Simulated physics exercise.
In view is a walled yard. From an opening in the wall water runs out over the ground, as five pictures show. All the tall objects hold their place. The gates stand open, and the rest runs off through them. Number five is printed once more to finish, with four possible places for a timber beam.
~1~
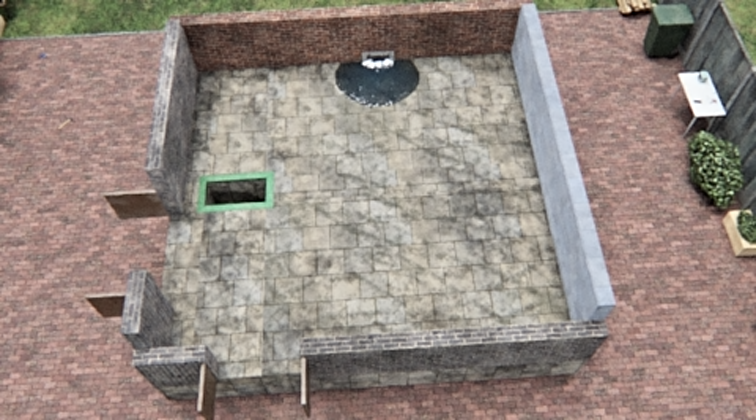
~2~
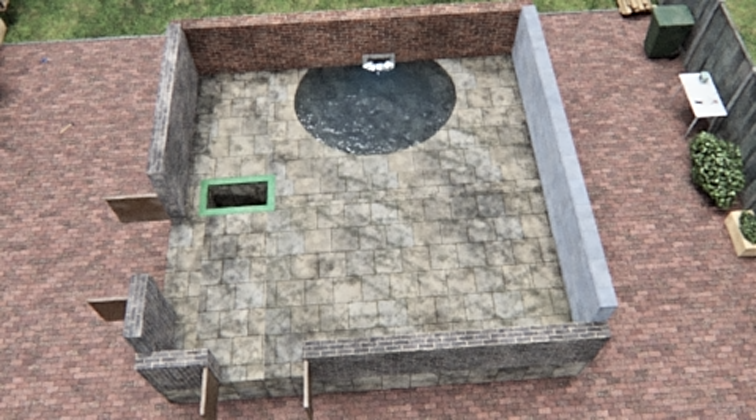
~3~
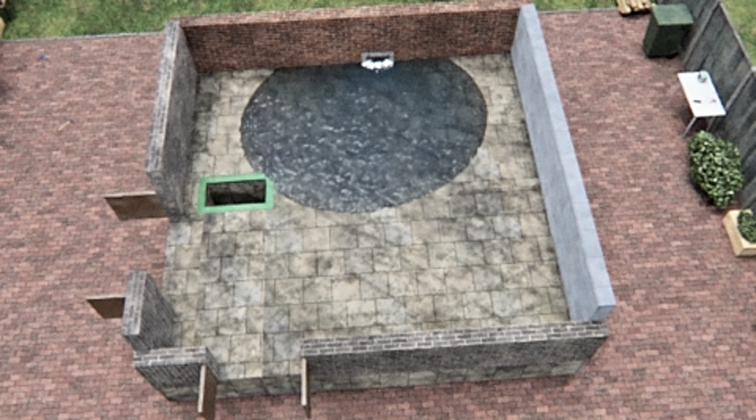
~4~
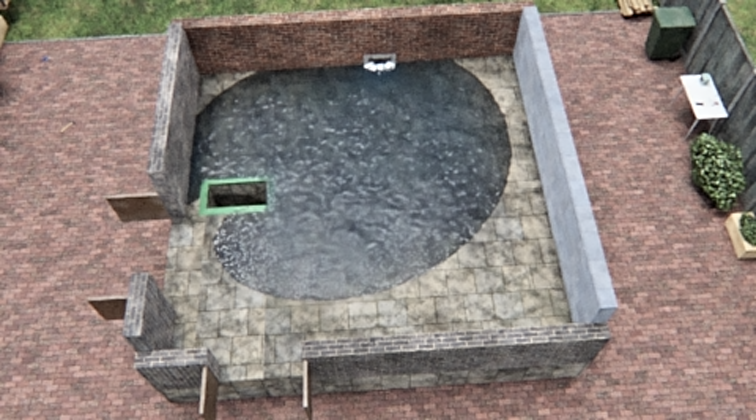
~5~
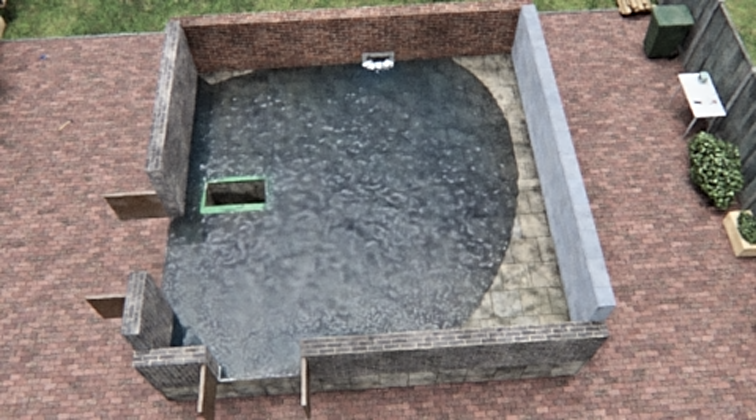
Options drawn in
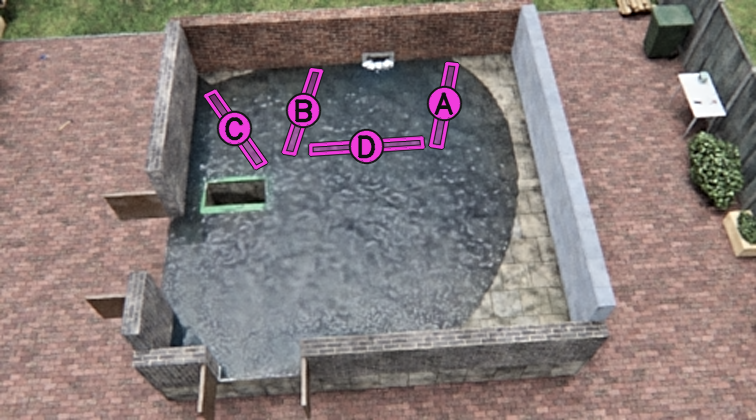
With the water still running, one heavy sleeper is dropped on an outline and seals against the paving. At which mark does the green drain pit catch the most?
D.
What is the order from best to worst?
D, A, C, B.
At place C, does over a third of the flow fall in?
No, it does not.
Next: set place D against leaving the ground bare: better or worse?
Place D is better.
In magenta, A from (436, 146) to (452, 64); B from (289, 153) to (316, 70); C from (210, 93) to (260, 165); D from (310, 149) to (422, 142).
With A, about 29 % of the stream goes into the green drain pit, about 71 % out by the gates.
With B, about 9 % of the stream goes into the green drain pit, about 91 % out by the gates.
With C, about 21 % of the stream goes into the green drain pit, about 79 % out by the gates.
With D, about 46 % of the stream goes into the green drain pit, about 54 % out by the gates.
